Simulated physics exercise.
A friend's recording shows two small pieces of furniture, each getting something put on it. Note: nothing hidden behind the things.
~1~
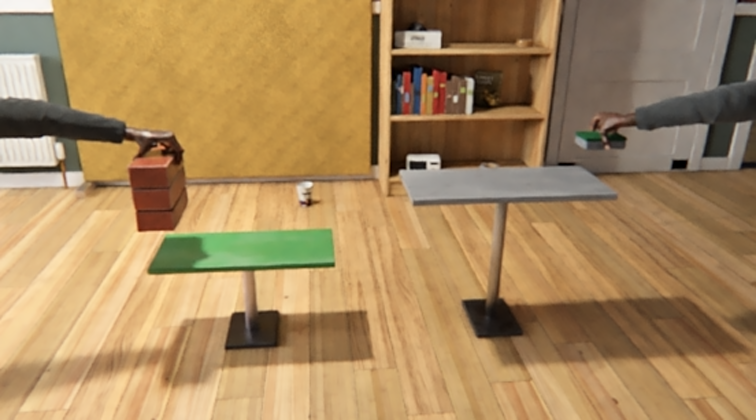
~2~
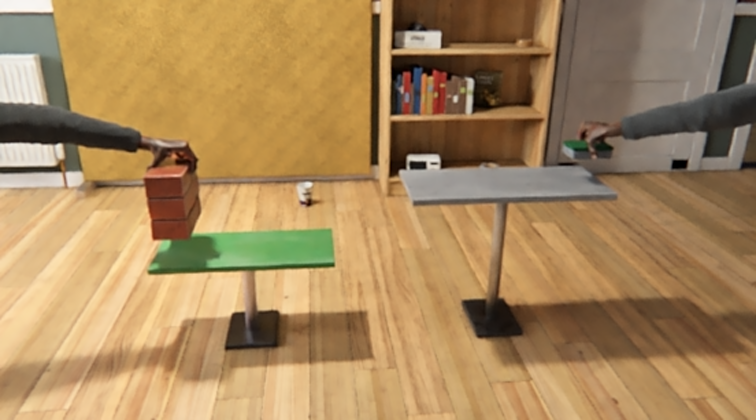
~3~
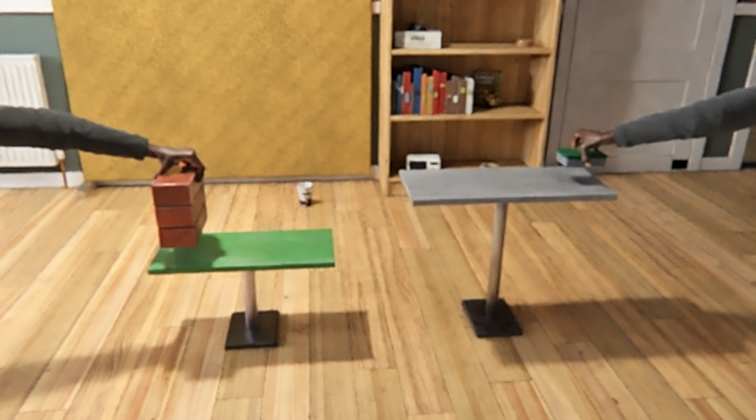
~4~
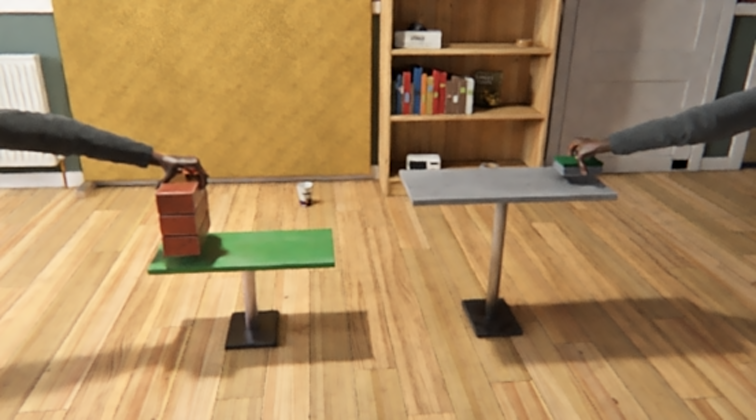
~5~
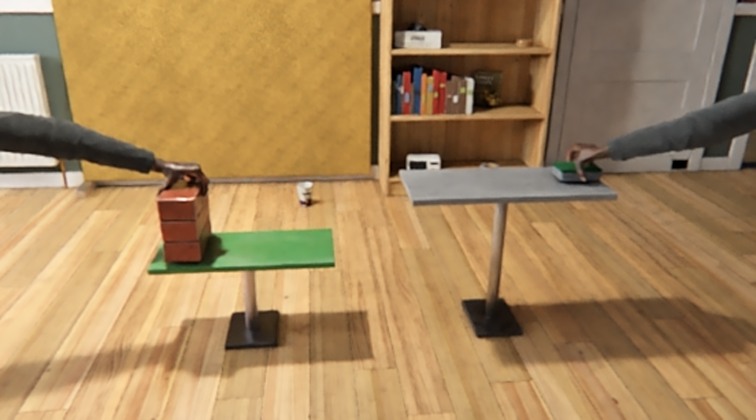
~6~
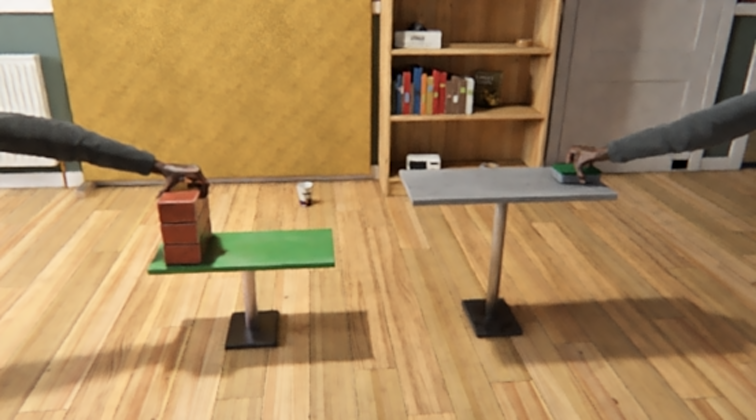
The clip shows one hand lowering a stack of red bricks onto the left end of a green stand while another lowers a small green-topped sponge onto the right end of a grey side table, both hands still holding on.
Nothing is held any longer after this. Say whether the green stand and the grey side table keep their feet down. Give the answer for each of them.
In the end the green stand will fall I'd say, the grey side table will not fall I'd say.
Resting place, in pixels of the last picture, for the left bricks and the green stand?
The left bricks around (34, 328); the green stand around (169, 272).
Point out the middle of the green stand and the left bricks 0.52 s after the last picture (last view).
In order: (186, 255) and (118, 261).
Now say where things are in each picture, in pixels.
The first picture shows still on the way; green stand (247, 250); grey side table (504, 185); right sponge (600, 141).
The second picture shows still on the way; grey side table (504, 185); left bricks (175, 196).
The third picture shows still on the way; green stand (247, 250); right sponge (581, 158).
The fourth picture shows still on the way; grey side table (504, 185); left bricks (185, 211).
The fifth picture shows still on the way; green stand (247, 250); right sponge (576, 171).
The sixth picture shows in place, still held; green stand (247, 250); grey side table (504, 185); left bricks (186, 219).
Then, 0.52 s on from there, green stand turned 36° from its first pose near (186, 255); grey side table at rest near (504, 185).
In the end, the green stand overbalances, near (169, 272); the grey side table holds firm, near (504, 185).
